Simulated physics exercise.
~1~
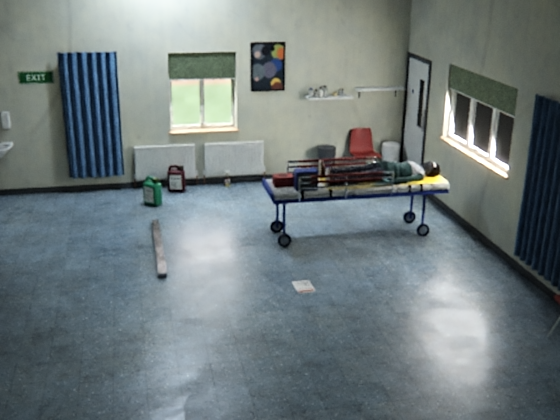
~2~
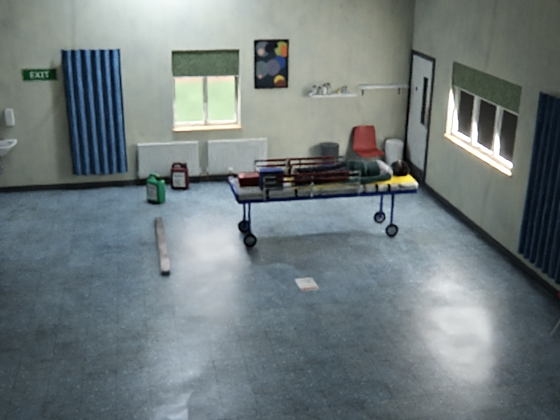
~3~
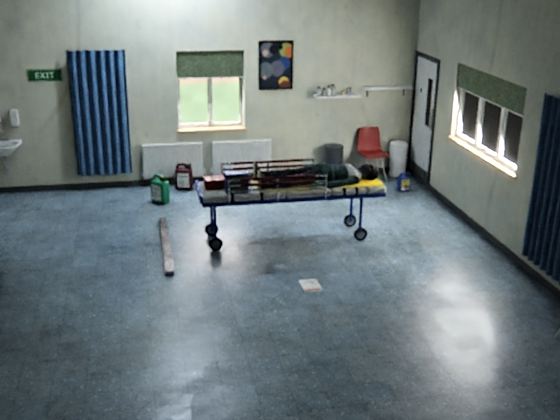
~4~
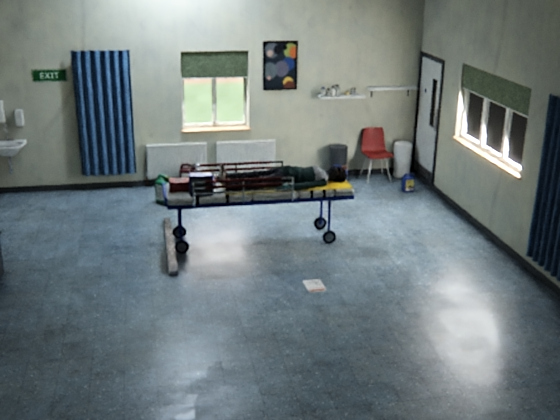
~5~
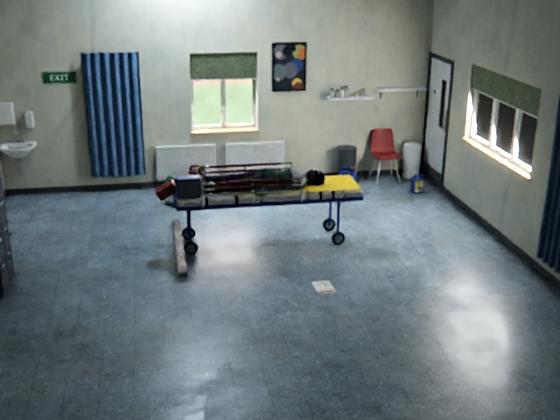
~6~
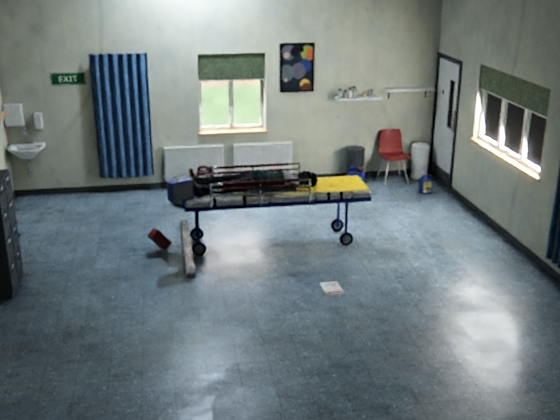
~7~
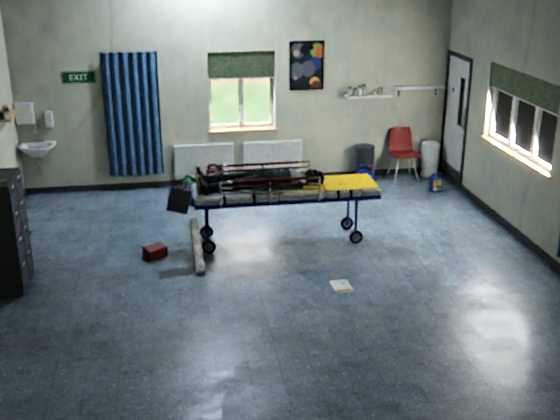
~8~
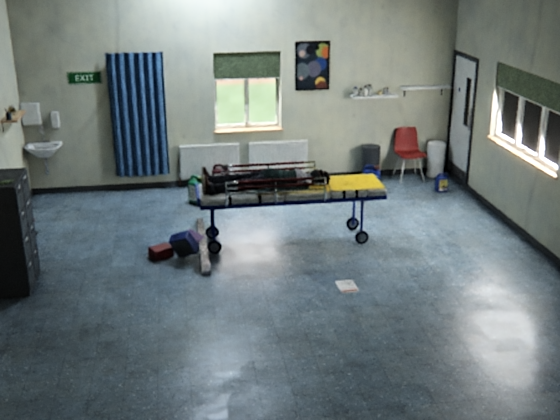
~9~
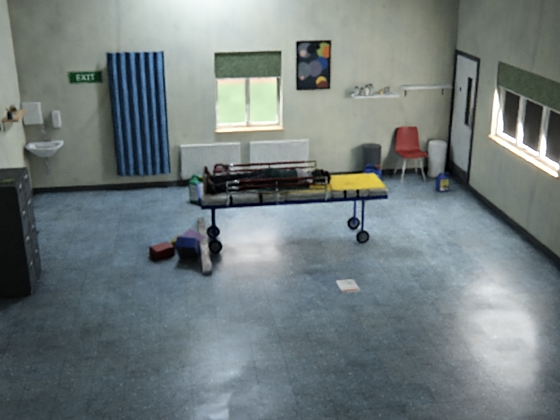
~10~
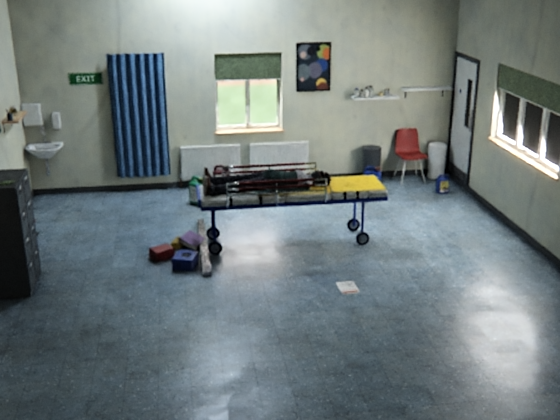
Person lying on a wheeled stretcher rolling left and halting at a low sill, boxes tumbling off the end onto the floor.
